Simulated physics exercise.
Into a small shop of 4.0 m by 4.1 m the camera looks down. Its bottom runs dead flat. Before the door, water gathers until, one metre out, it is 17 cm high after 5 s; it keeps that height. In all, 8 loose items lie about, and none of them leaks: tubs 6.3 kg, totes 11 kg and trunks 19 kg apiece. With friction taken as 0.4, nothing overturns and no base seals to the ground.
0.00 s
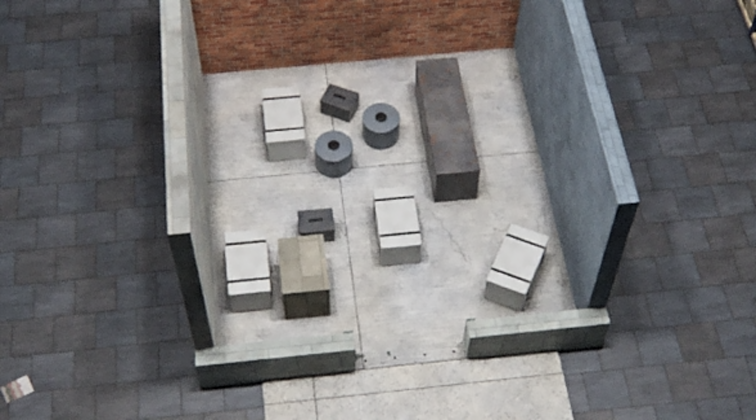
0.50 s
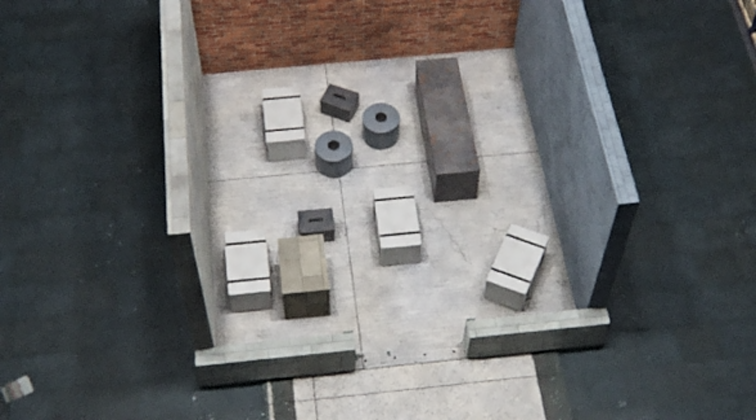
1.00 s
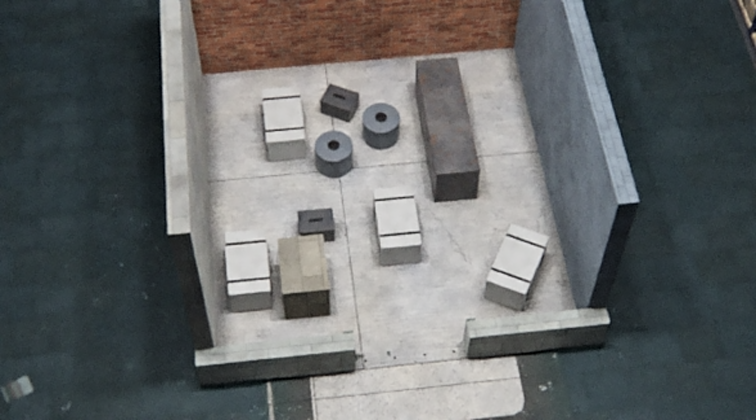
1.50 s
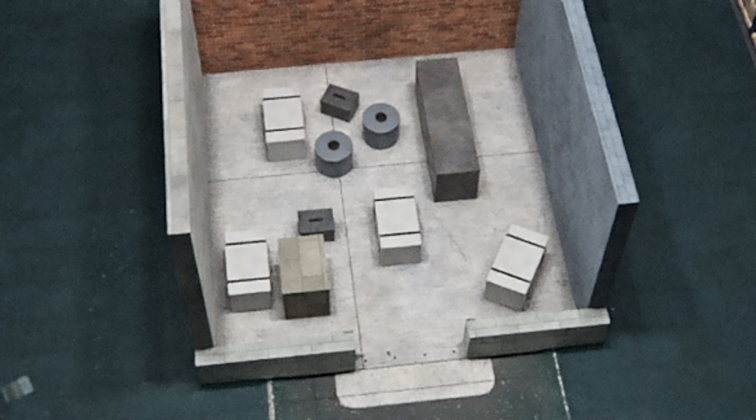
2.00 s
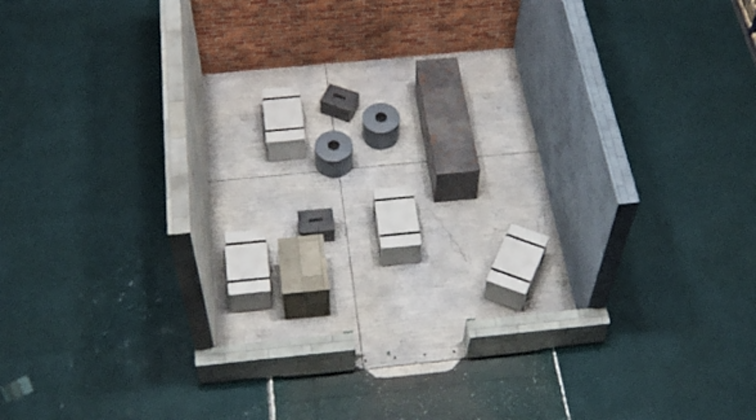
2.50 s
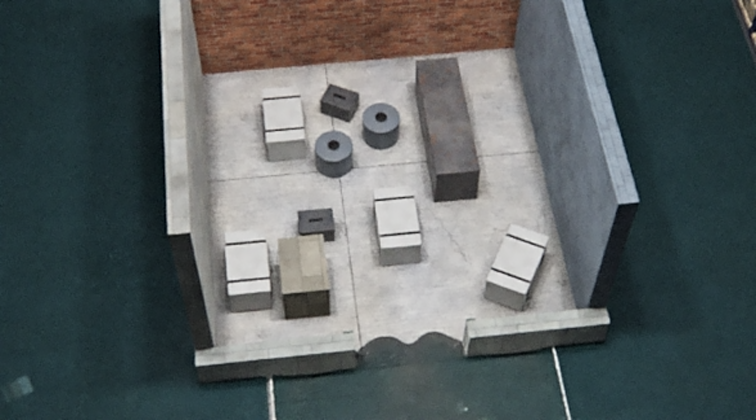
Dark water spreads over the grey paving around a small roofless room seen from above, turns deep green, and creeps up the pale path until its rippled edge just crosses the doorway. Inside, white boxes, grey round tubs, small dark boxes, a tan box and a long dark block sit on a pale floor before a red brick wall. None of them shifts, and the camera stays still.
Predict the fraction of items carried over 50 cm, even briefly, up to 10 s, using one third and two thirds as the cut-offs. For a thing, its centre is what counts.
It's shaping up to be some of them, a third to two thirds.
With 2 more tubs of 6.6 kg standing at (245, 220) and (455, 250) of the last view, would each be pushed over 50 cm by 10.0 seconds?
Taking them in order, the first is within that distance and the second is beyond that distance.
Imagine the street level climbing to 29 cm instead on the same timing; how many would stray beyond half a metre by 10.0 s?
Then it comes to 6.
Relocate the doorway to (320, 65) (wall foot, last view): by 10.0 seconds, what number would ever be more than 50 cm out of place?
Result: 6.
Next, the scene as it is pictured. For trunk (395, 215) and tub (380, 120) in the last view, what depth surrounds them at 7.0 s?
First about 6 cm, second about 3 cm.
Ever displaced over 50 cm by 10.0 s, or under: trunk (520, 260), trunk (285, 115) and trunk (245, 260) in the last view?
Within, within, within.
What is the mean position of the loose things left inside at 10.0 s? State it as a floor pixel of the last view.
It sits at about (335, 152).
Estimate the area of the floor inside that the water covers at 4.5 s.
Roughly 3.0 m2.
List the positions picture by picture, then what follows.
In the first frame, a tub at (334, 146), on the bottom; a tote at (316, 220), on the bottom; 0.0 m2 under water; 0 of 8 have shifted.
In the second frame, a tub at (334, 146) rests on the ground; a tote at (316, 220) rests on the ground; water covers 0.0 m2; 0 of 8 have shifted.
In the third frame, a tub at (334, 146) rests on the ground; a tote at (316, 220) rests on the ground; 0.0 m2 under water; 0 of 8 have shifted.
In the fourth frame, a tub at (334, 146) rests on the ground; a tote at (316, 220) rests on the ground; water covers 0.0 m2; 0 of 8 have shifted.
In the fifth frame, a tub at (334, 146) rests on the ground; a tote at (316, 220) rests on the ground; water covers 0.0 m2; 0 of 8 have shifted.
In the sixth frame, a tub at (334, 146) rests on the ground; a tote at (316, 220), on the bottom; water covers 0.1 m2; 0 of 8 have shifted.
After 3.5 s 0 of 8 are over 50 cm from their spots; 0 afloat.
After 4.5 s 0 of 8 are over 50 cm from their spots; 0 afloat.
After 7.0 s 1 of 8 are over 50 cm from their spots; 1 afloat.
After 10.0 s 4 of 8 are over 50 cm from their spots, and 4 have been at some point; 4 afloat.
